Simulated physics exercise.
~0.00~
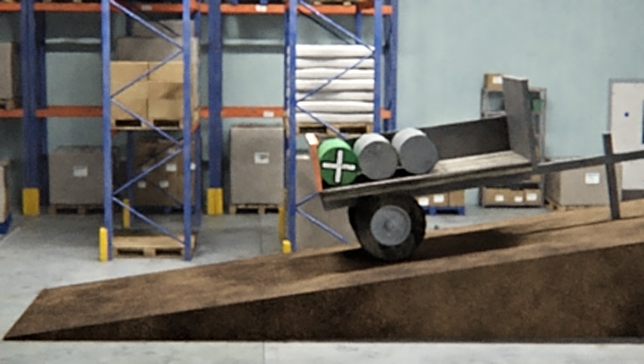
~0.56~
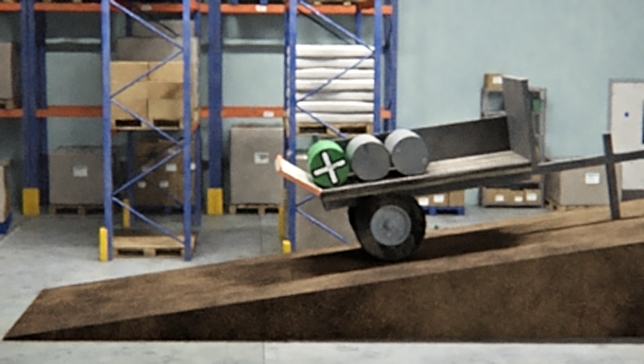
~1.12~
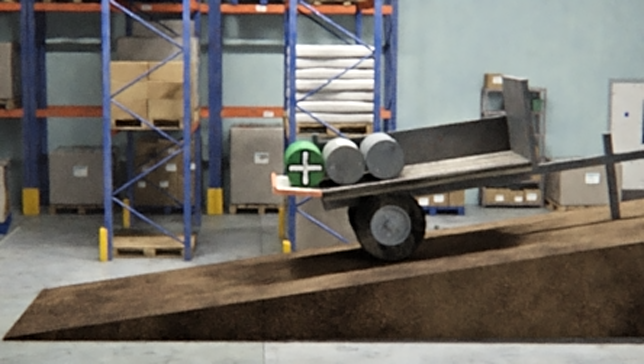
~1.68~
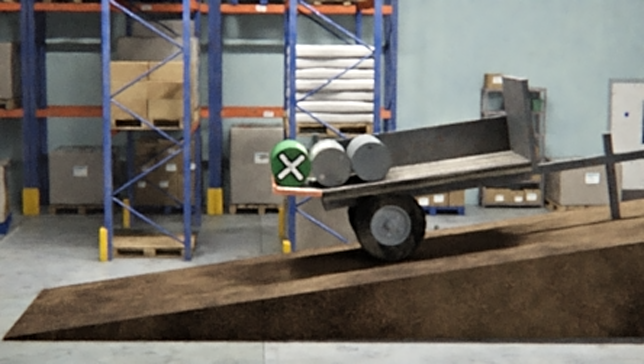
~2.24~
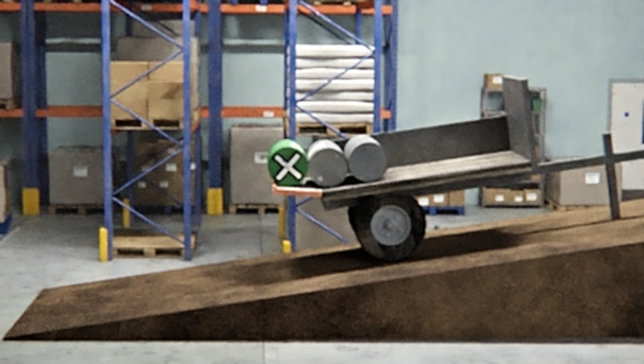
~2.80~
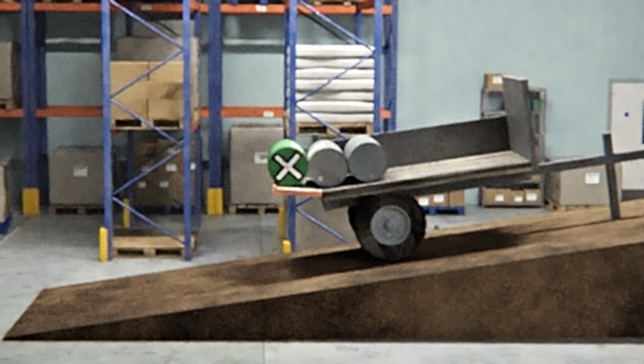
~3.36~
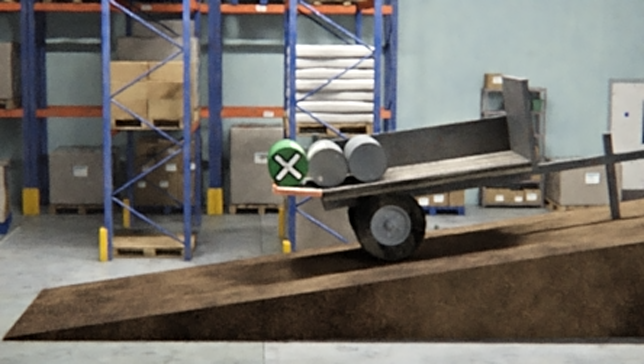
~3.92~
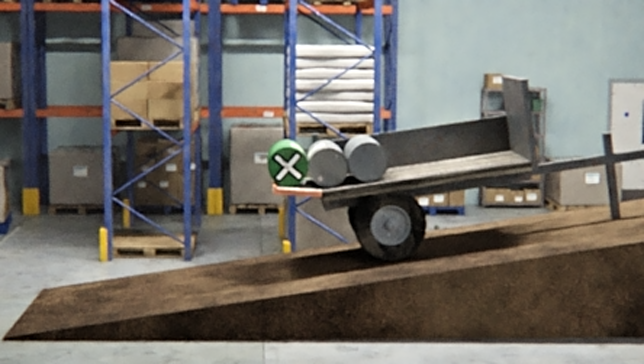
In a warehouse with blue and orange racking, a still camera looks side-on at a grey trailer standing on a brown ramp, its tail to the left. Three drums lie side by side at the tail end of its bed, a green one marked with a white cross on the left and two grey ones beside it. The tailgate swings down and outward to the left. The drums roll left together, the cross turning as the green one moves onto the lowered gate. It stops near the gate's outer edge, and all three drums rest still aboard.
